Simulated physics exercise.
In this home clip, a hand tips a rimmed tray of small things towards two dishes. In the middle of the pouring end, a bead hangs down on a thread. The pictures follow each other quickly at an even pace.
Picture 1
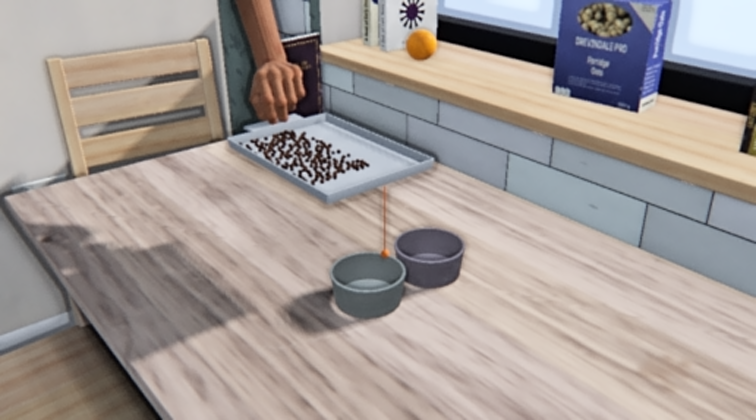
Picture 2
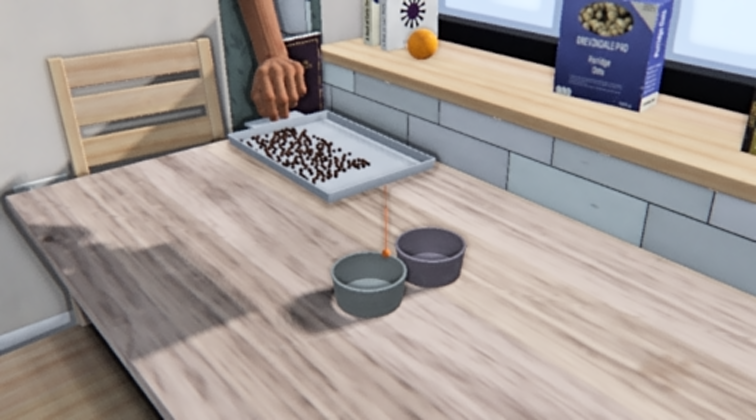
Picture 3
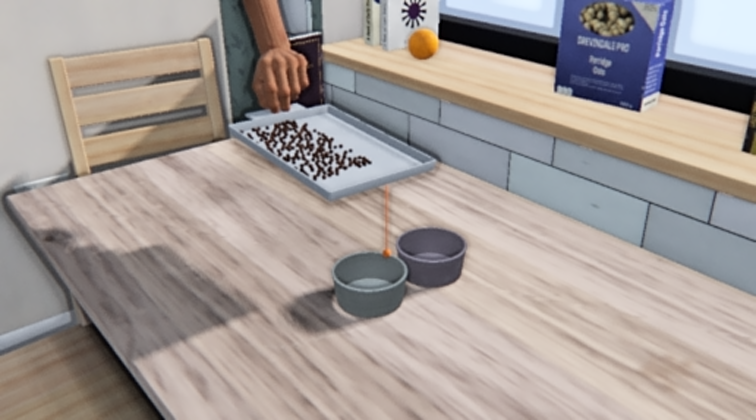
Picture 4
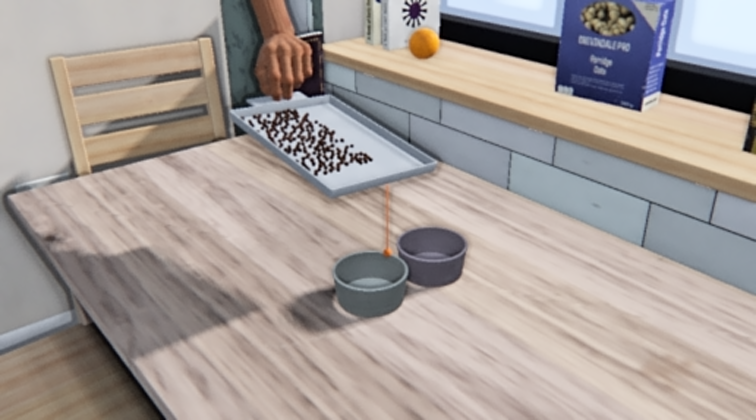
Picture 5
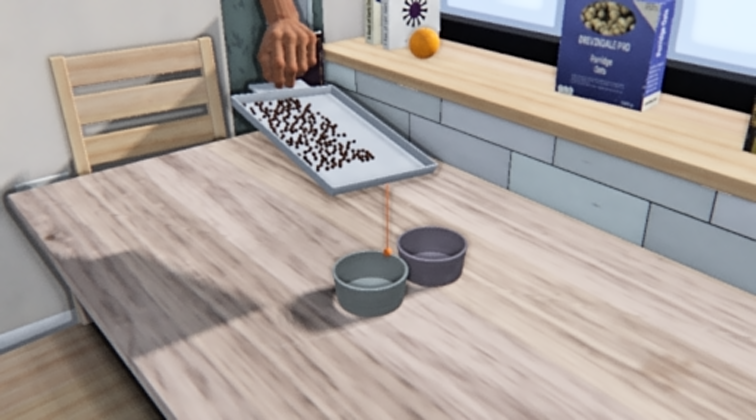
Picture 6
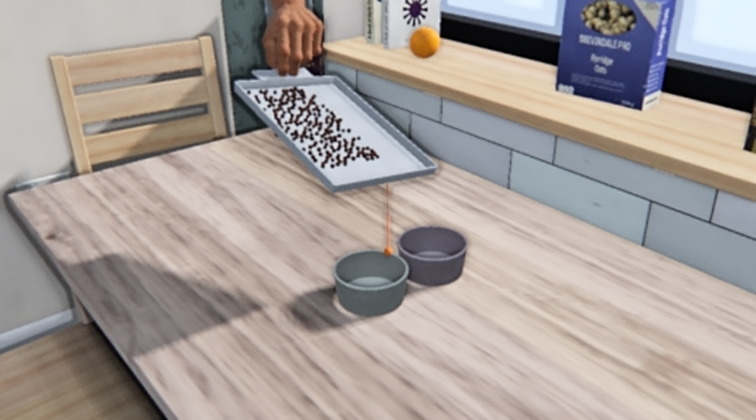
A hand held a grey rimmed tray of small dark berries above two round dishes on a wooden table, then gradually raised its far end, and some of the berries slid slightly down the tray.
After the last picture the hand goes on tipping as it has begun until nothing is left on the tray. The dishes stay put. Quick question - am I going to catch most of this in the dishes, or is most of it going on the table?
You'll catch most of it in the dishes.
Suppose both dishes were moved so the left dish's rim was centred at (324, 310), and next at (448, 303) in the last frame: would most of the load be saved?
In the first position a minority, in the second a minority.
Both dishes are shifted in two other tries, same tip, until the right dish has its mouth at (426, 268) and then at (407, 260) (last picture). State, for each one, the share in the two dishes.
Close to 30 in a hundred, then close to 30 in a hundred.
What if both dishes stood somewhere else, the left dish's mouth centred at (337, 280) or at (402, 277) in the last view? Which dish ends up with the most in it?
Result, try one: The dish further right; try two: The dish further right.
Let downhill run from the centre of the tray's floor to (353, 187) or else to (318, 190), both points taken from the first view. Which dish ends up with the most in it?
Result, try one: Dish at left; try two: Dish at left.
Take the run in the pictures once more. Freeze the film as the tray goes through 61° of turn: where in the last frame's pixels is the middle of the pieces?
In the last view the centre sits at roughly (421, 178).
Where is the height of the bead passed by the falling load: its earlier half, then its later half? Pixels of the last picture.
The first part passes (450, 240); everything after passes (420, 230).
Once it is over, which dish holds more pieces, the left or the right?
Note: Fuller is the one placed right.
Just after the last frame, tray tipped steeply; roughly two thirds on the tray; about a tenth in the right dish; about a tenth outside both; roughly a quarter in the air.
A moment on, tray tipped right over; roughly half on the tray; roughly a quarter in the right dish; roughly a quarter outside both; about a tenth in the air.
Further on, tray tipped past a quarter turn; just a few in the left dish; roughly two thirds in the right dish; roughly a third outside both.
When it is over, tray tipped past a quarter turn; just a few in the left dish; roughly two thirds in the right dish; roughly a third outside both.
